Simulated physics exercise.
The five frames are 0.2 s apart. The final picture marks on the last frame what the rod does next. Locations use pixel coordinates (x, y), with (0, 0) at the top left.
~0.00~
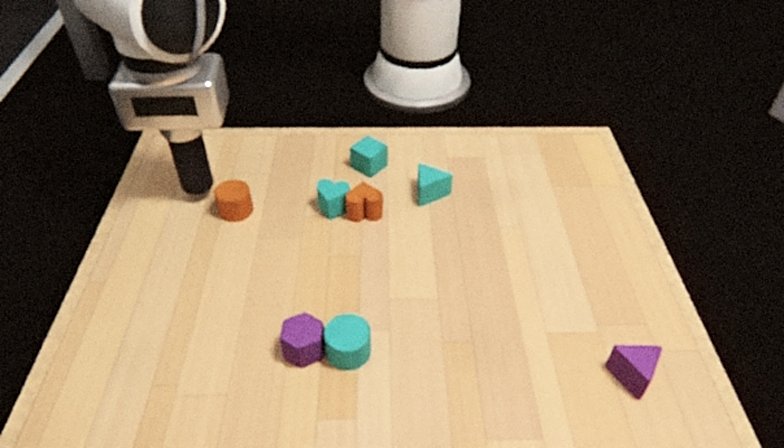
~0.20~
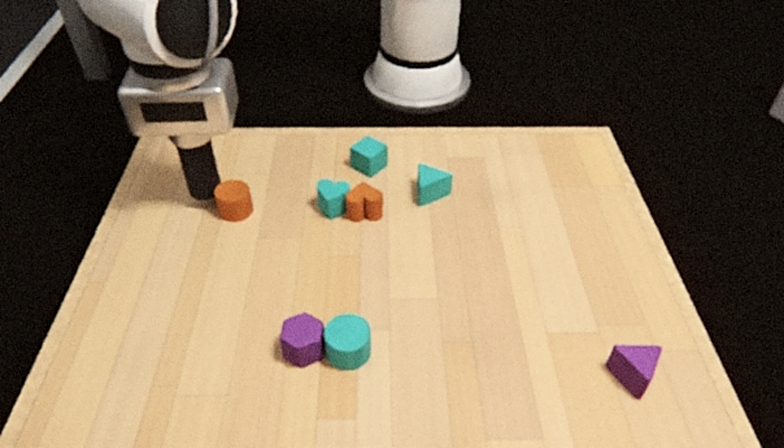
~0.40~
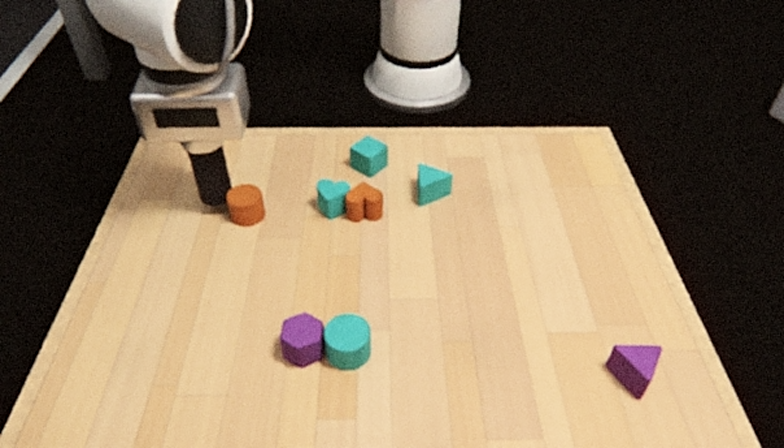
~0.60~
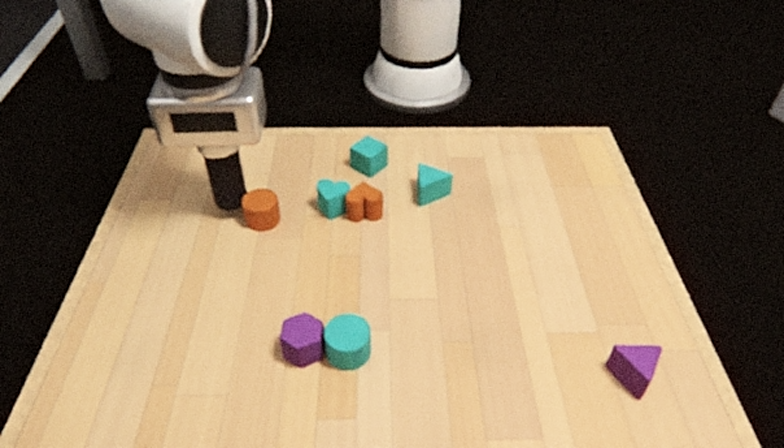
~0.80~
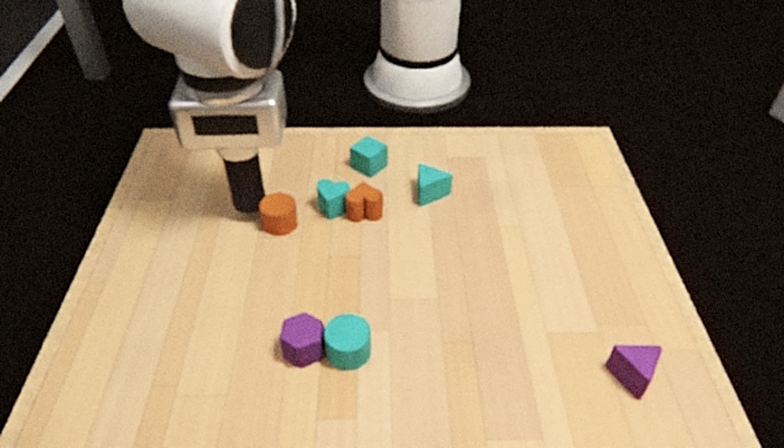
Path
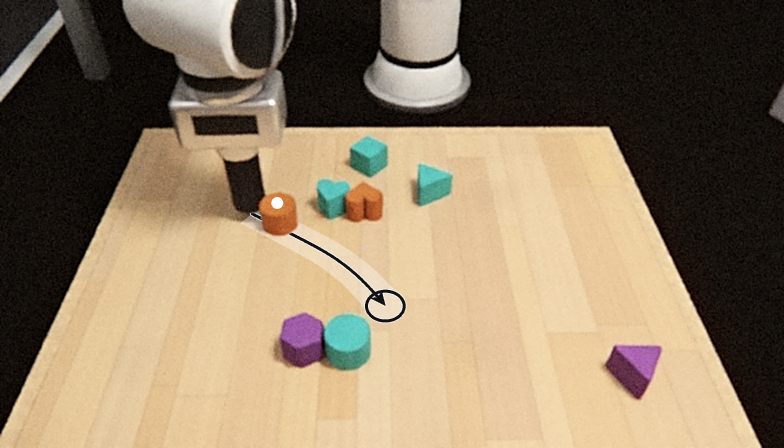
Robot arm with a dark rod moving up to an orange cylinder and nudging it rightward across a wooden table of coloured blocks.
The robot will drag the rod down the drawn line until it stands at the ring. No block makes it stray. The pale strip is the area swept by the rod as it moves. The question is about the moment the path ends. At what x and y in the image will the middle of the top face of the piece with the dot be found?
So, by the moment the path ends, you'll find the top centre of the piece with the dot at (378, 232).
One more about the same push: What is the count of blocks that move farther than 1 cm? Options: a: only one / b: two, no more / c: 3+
Option a.
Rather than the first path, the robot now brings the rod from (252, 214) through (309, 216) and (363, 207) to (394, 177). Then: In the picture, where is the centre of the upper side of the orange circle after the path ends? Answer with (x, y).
Answer: (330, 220).
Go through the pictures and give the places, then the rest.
The first frame shows lower end of the rod at (198, 185), tops of blocks, orange circle at (232, 190), turquoise heart-shaped block at (332, 188).
The second frame shows rod at (206, 190), blocks as before.
The third frame shows rod at (217, 196), orange circle at (244, 194).
The fourth frame shows rod at (232, 200), orange circle at (259, 199).
The fifth frame shows rod at (250, 203), orange circle at (277, 203), turquoise heart-shaped block at (332, 188).
The drawn path runs from (252, 214) through (322, 250) to (385, 306); the dot is on the orange circle.
What follows on the original path. One third of the way, rod at (297, 227); orange circle at (331, 221).
Two thirds of the way, rod at (346, 256); orange circle at (377, 231).
At the end, rod at (385, 295); orange circle at (378, 232); turquoise heart-shaped block not moved.
